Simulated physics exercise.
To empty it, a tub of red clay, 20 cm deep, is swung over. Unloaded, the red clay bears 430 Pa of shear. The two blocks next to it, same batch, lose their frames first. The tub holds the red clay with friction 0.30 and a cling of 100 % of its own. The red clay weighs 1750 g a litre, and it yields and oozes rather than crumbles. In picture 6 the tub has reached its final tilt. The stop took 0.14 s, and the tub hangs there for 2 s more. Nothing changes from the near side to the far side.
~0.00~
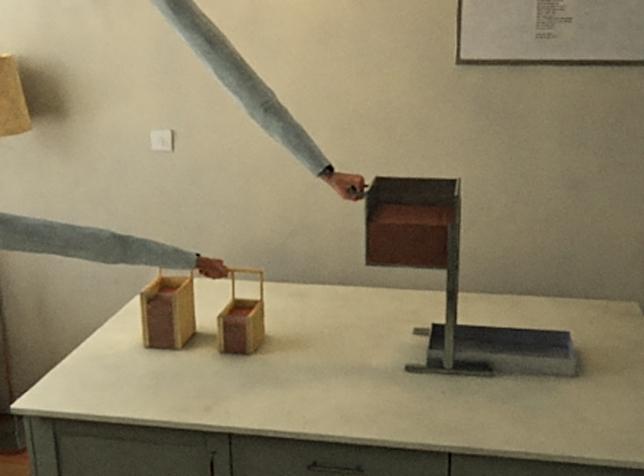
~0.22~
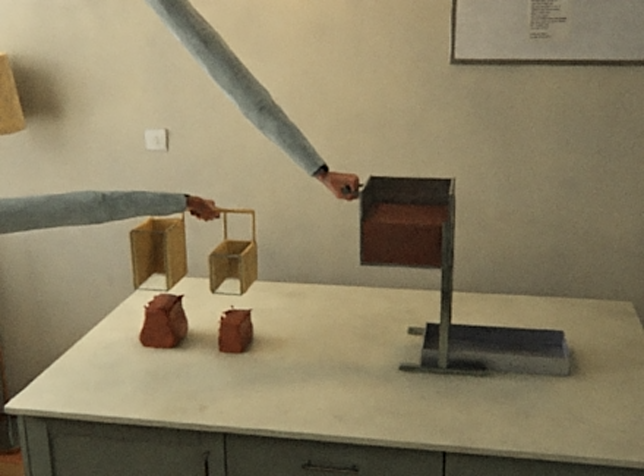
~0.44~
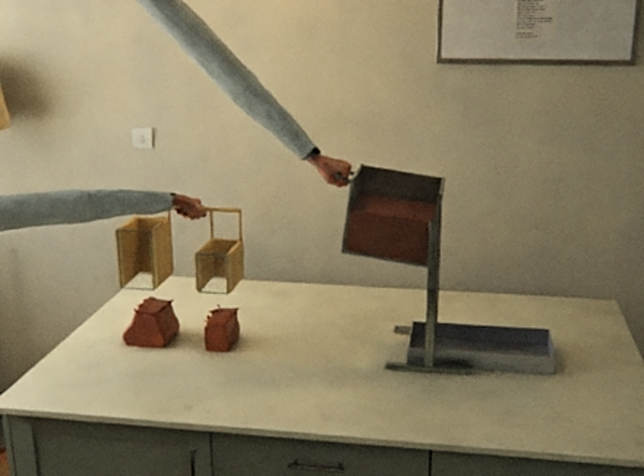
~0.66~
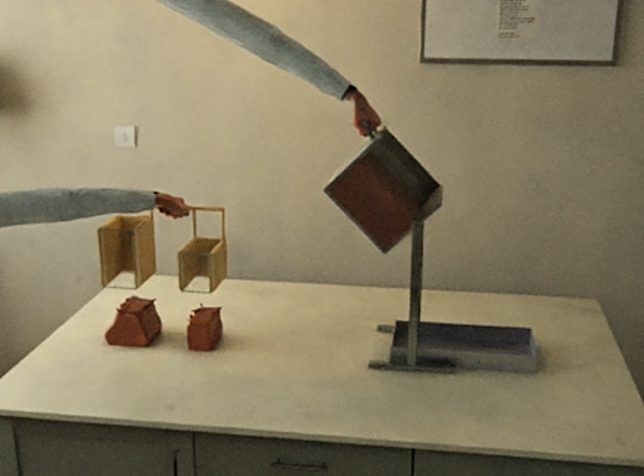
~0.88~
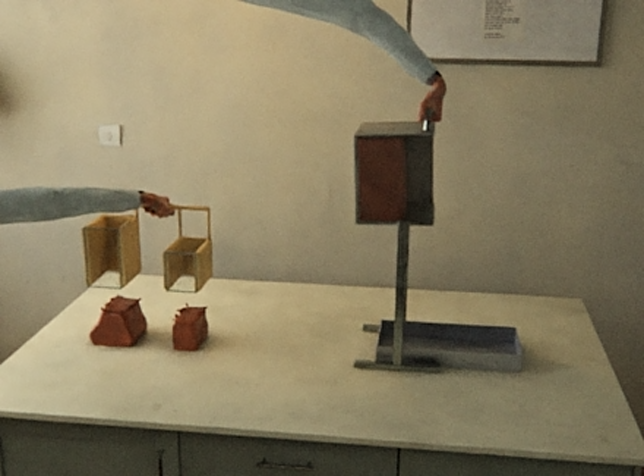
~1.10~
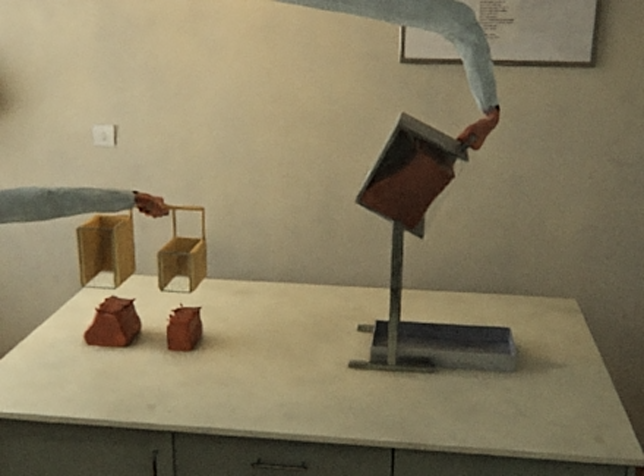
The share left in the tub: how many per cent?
About 13 %.
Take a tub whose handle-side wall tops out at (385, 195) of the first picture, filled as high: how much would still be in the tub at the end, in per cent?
In that case some 12 per cent.
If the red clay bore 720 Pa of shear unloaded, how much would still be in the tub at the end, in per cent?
Then about 16 %.
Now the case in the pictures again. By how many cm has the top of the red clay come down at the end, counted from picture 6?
Roughly 12 cm.
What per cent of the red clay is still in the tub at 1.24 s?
Some 40 per cent.
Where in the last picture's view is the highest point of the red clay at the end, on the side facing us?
Around (367, 189).
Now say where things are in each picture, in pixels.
Handle-side rim at (368, 193), tilt 0 degrees; highest point of the red clay at (437, 224); test blocks 15 cm, 9.5 cm high (left to right), in the first frame.
Handle-side rim at (363, 193), tilt 0 degrees; highest point of the red clay at (431, 223); test blocks 12 cm, 9.4 cm high (left to right), in the second frame.
Handle-side rim at (354, 181), tilt 8 degrees; highest point of the red clay at (355, 210); test blocks 11 cm, 9.4 cm high (left to right), in the third frame.
Handle-side rim at (380, 141), tilt 45 degrees; highest point of the red clay at (360, 164); test blocks 11 cm, 9.3 cm high (left to right), in the fourth frame.
Handle-side rim at (433, 137), tilt 88 degrees; highest point of the red clay at (394, 139); test blocks 11 cm, 9.3 cm high (left to right), in the fifth frame.
Handle-side rim at (466, 162), tilt 117 degrees; highest point of the red clay at (413, 146); test blocks 11 cm, 9.3 cm high (left to right), in the sixth frame.
By 1.24 s, the tub is at 117 degrees and holds 41 %.
By 1.41 s, the tub is at 117 degrees and holds 26 %.
By 1.58 s, the tub is at 117 degrees and holds 13 %.
By 1.75 s, the tub is at 117 degrees and holds 13 %.
By 3.10 s, at the end, the tub is at 117 degrees and holds 13 %.
